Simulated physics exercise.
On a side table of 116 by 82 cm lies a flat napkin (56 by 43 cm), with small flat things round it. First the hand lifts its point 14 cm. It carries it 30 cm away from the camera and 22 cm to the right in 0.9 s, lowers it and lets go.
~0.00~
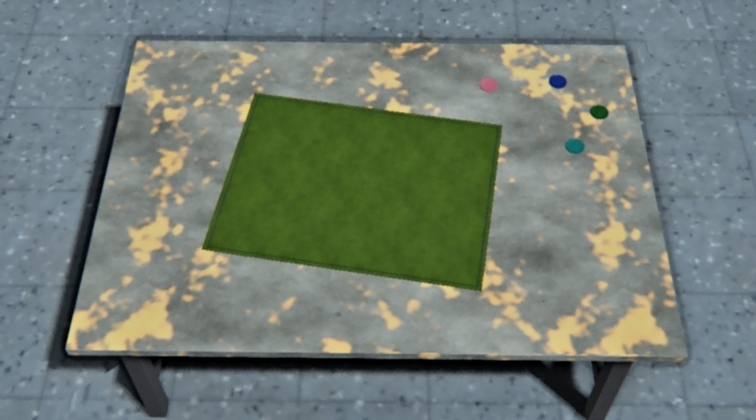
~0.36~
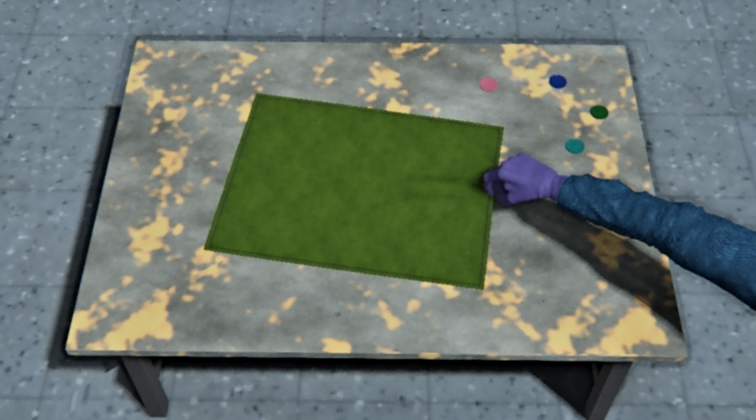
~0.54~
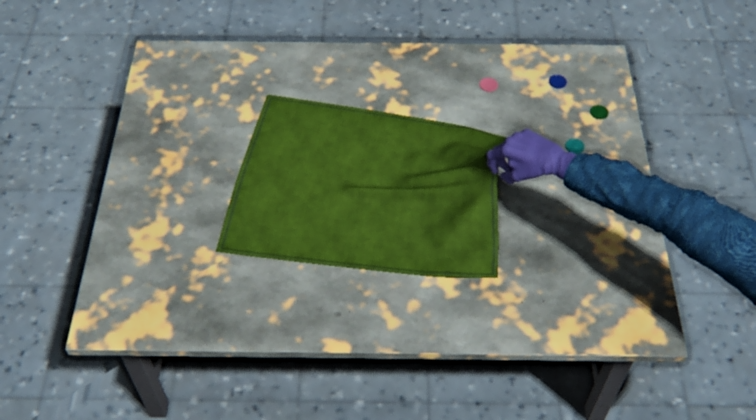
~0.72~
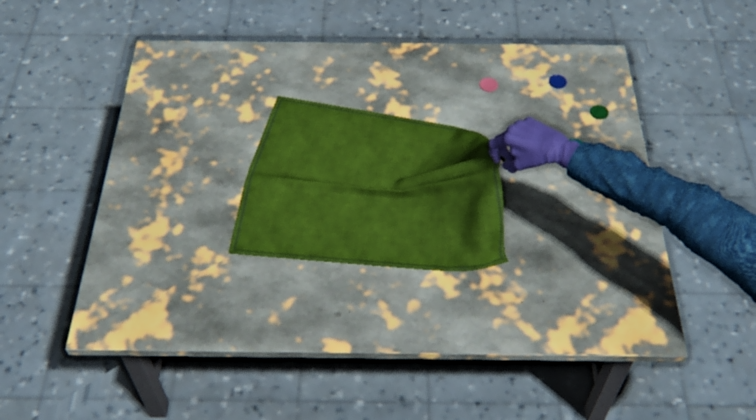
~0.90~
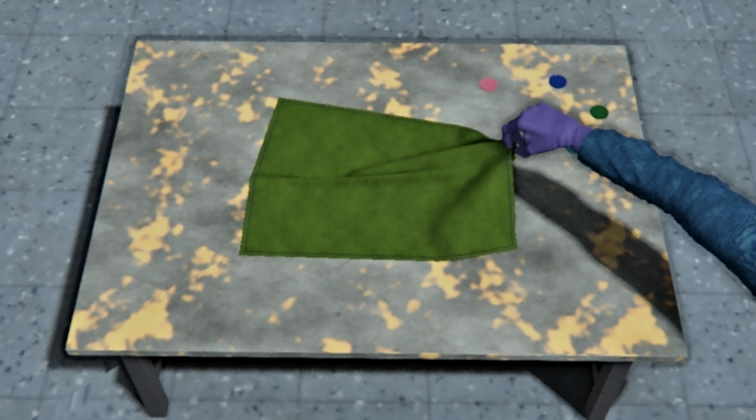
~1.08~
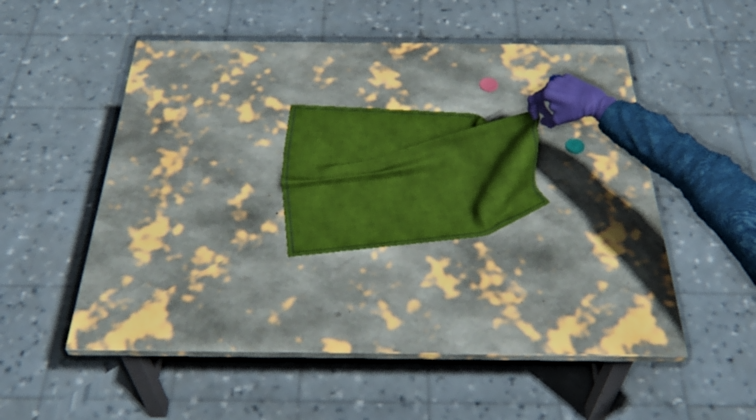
A purple-gloved hand on a blue-sleeved arm reaches in from the right, grips the right edge of a green napkin and lifts it, drawing it rightward and away as folds spread and the cloth drags along. The napkin lies on a grey, gold-blotched table on a speckled tiled floor, seen from above by a still camera. Pink, blue, green and teal discs sit at upper right, some being covered from view at times.
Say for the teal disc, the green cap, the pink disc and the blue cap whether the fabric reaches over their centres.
The teal disc vanishes under it, the green cap ends under the cloth, the pink disc vanishes under it, the blue cap vanishes under it.
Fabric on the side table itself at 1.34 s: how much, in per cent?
Roughly 60 per cent.
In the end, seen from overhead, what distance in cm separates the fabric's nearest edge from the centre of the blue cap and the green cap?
I'd put the first at about 7 cm and the second at about 3 cm.
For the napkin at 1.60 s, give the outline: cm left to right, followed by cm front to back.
62 x 50 cm.
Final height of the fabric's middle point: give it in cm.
About 2 cm up.
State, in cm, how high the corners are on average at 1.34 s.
The corners are on average some 0 cm above the surface.
After 1.3 s, 60 % of it is down, spanning 62 by 46 cm, above teal disc.
After 1.6 s, 65 % of it is down, spanning 63 by 50 cm, above teal disc, pink disc, blue cap.
After 1.9 s, 80 % of it is down, spanning 63 by 55 cm, above teal disc, pink disc, blue cap.
After 2.1 s, 80 % of it is down, spanning 64 by 55 cm, above teal disc, pink disc, blue cap, green cap.
After 3.1 s, 80 % of it is down, spanning 64 by 55 cm, above teal disc, pink disc, blue cap, green cap.
